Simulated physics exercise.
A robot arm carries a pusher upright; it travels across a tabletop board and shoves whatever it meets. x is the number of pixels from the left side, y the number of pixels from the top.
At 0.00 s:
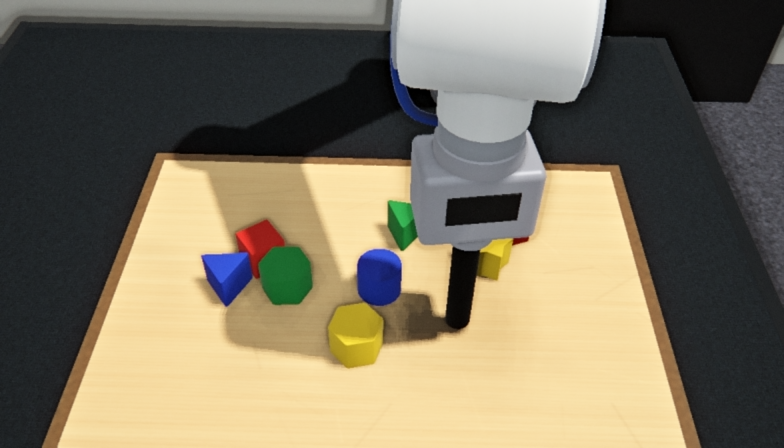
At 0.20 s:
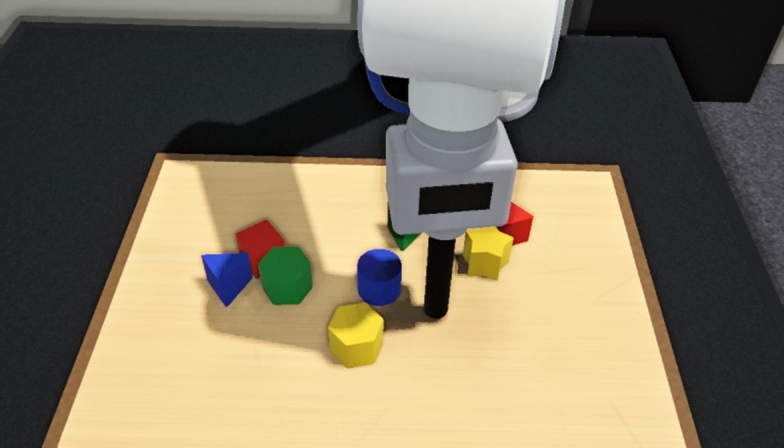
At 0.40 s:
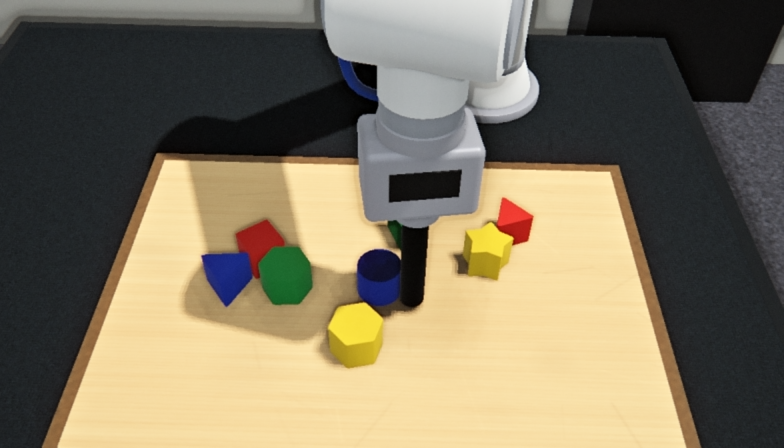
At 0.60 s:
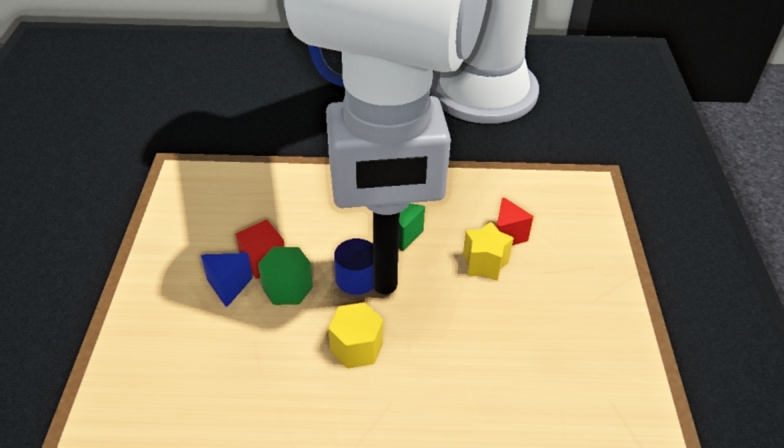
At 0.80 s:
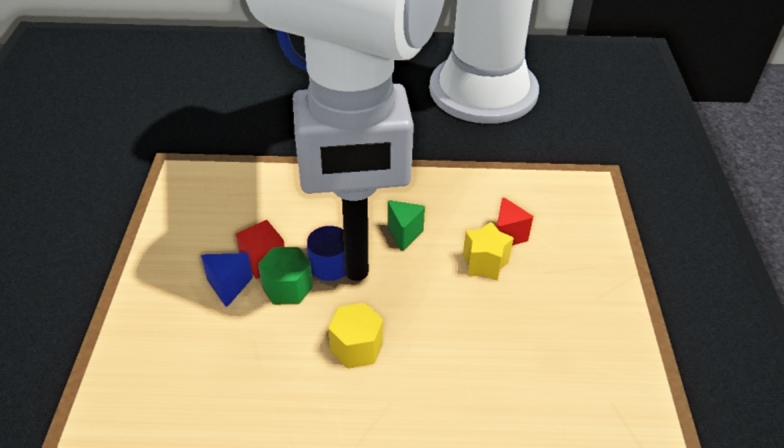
We see a robot arm with a black rod above colored blocks on a wooden board; the rod moves left and slightly away to a blue cylinder, then pushes it toward the green hexagon while the other blocks barely move.
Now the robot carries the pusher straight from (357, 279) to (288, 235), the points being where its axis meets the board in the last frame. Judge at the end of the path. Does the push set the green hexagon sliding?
No.
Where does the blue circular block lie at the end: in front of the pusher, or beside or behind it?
Pushed ahead.
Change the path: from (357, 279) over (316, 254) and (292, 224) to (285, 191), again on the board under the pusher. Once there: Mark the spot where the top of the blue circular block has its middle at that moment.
I'd place it at (255, 197), taking the centre of its top.
What follows on the original path. Halfway along, pusher (321, 250); red square block (253, 236); blue circular block (291, 221).
At the end, pusher (287, 229); red square block (247, 236), turned 25° anticlockwise; green hexagon still; blue circular block (254, 205).
